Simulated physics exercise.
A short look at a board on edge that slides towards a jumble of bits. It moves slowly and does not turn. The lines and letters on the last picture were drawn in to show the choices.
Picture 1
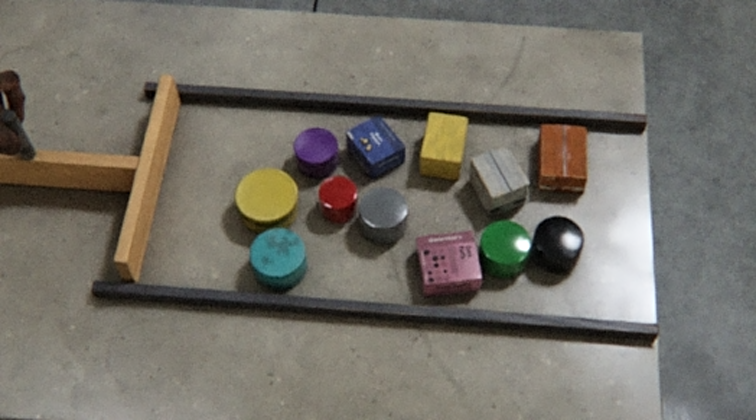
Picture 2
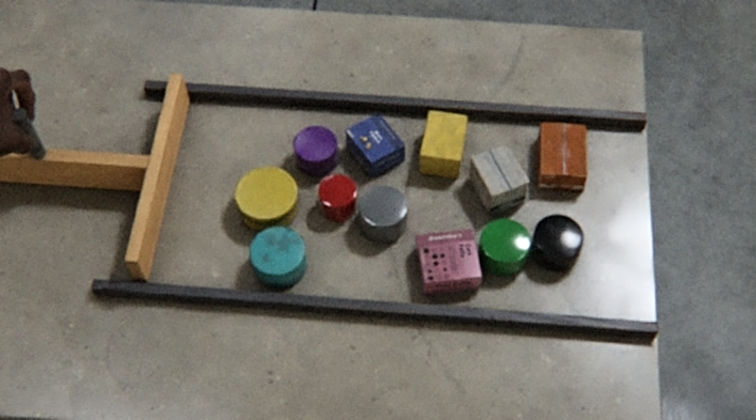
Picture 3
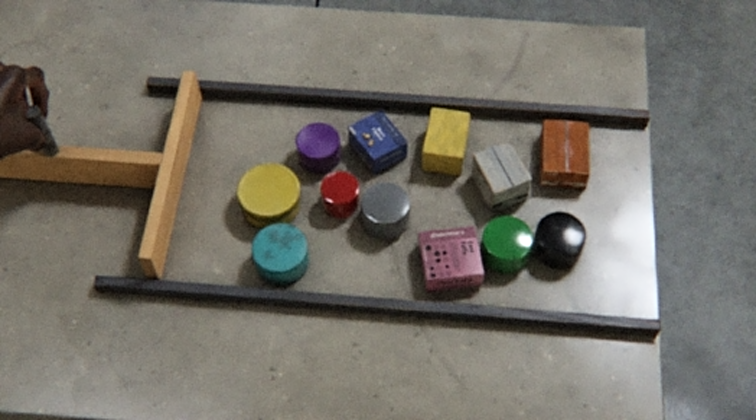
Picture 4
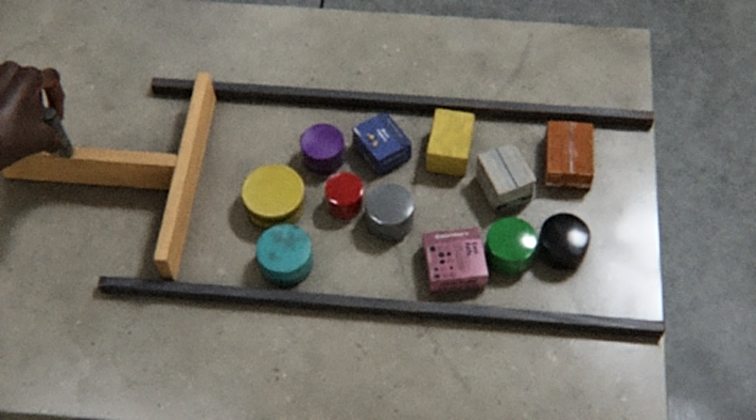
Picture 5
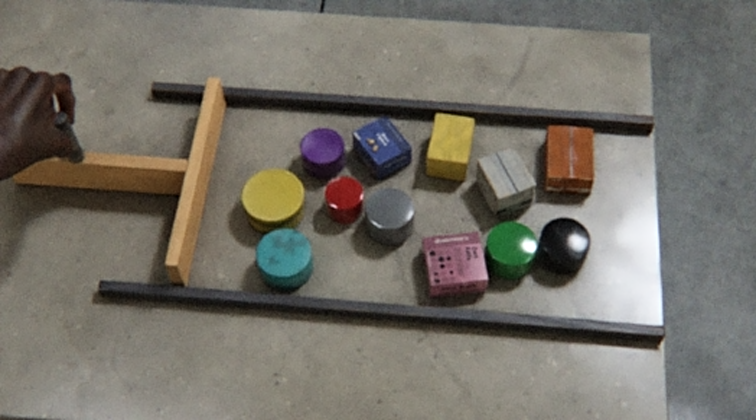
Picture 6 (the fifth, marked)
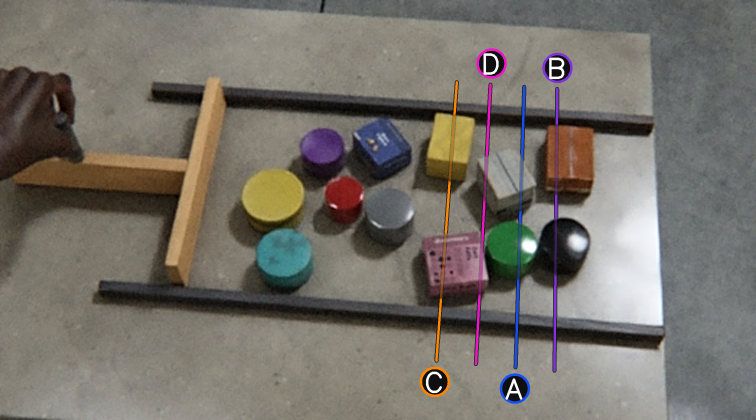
On a grey stone-like surface seen from above, two dark rails run left to right, one near the top and one near the bottom. Between them sit yellow, turquoise, purple, red and grey round pieces at left and centre, blue, yellow, white, orange and pink boxes, and green and black round pieces at right. A hand at left slowly slides an upright wooden board rightward by its handle, without turning it, while the view shifts very slightly.
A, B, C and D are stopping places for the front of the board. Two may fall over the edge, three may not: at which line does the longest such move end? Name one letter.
No farther than A.
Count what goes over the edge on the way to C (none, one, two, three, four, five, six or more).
By then, none.
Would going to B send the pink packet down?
By then, no.
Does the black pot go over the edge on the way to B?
By then, yes.
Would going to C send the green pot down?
No.
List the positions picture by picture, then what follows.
Green pot (504, 249); white box (499, 181); orange box (563, 159), in the first picture.
Board (155, 162); red pot (338, 199), in the second picture.
Board (167, 159); grey pot (386, 211), in the third picture.
Board (183, 161); black pot (563, 242), in the fourth picture.
Board (193, 166); blue box (382, 147); turquoise tin (285, 259); pink packet (454, 265), in the fifth picture.
On the marked copy, A at (520, 216); B at (556, 218); C at (447, 210); D at (484, 213).
Following A. Soon after the start, board (309, 174); turquoise tin (335, 263); blue box (389, 146).
Later, board (427, 183); black pot (608, 238); orange box (591, 165).
In the end, board (519, 190); black pot over the edge; orange box over the edge; two fallen.
As for the rest, B drops four; C is within the limit but short; D is within the limit but short.
